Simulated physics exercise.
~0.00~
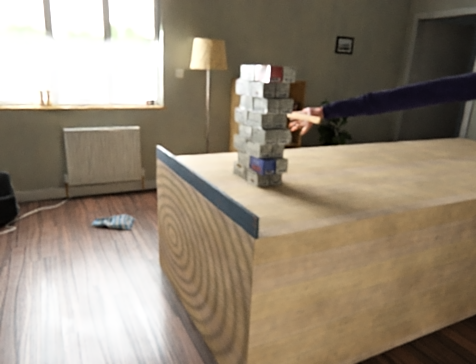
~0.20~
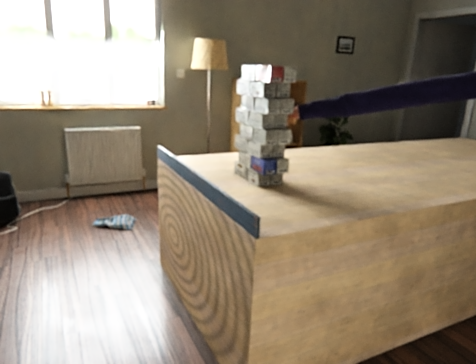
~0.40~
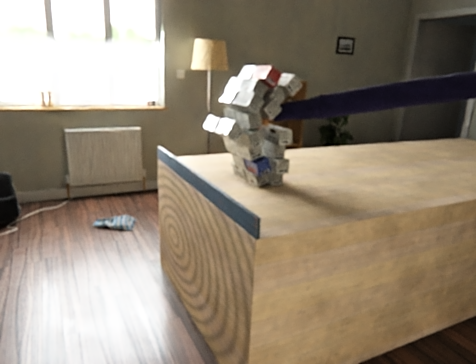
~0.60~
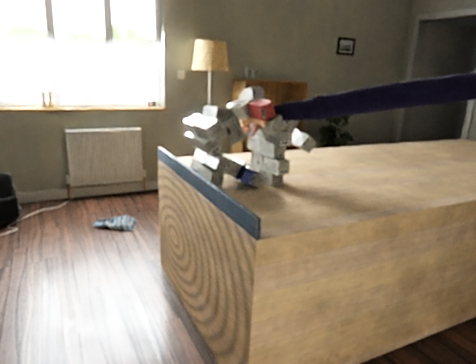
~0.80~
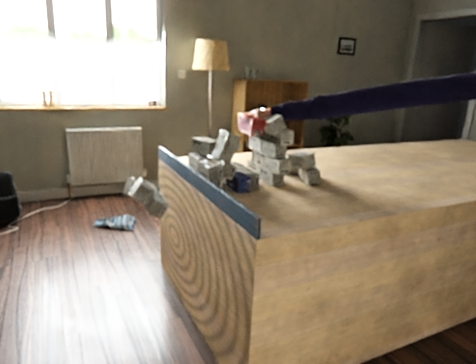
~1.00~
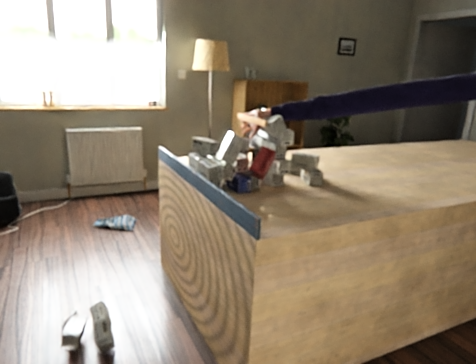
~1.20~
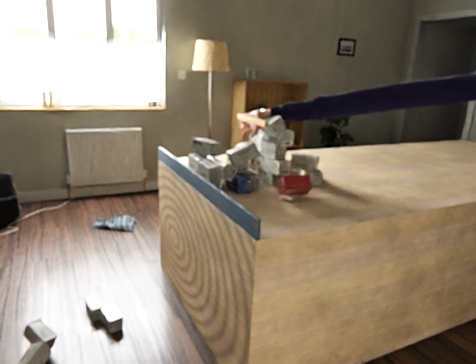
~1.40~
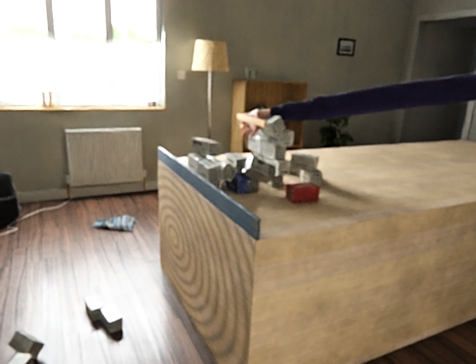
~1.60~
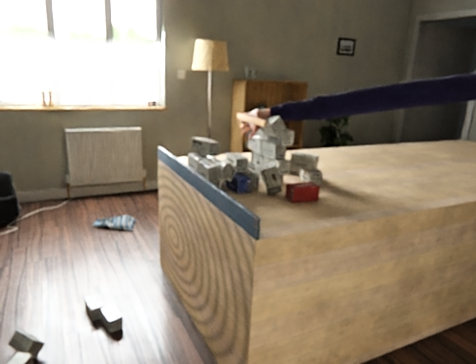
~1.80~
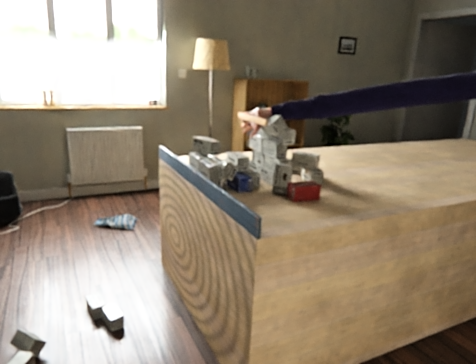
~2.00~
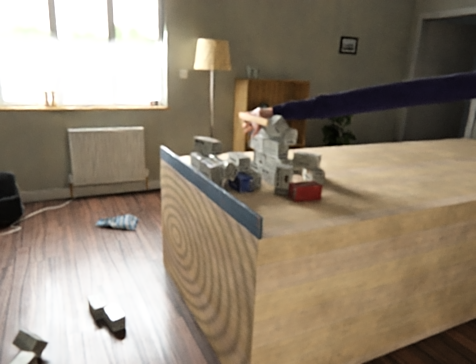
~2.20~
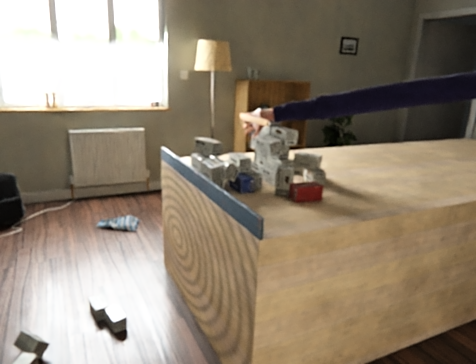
The footage shows a hand pushing into a stacked tower of small grey packets, one red and one blue, on a low wooden cupboard; the tower buckles and collapses leftward, a few packets drop to the floor, and the rest lie heaped on top beside the still hand.
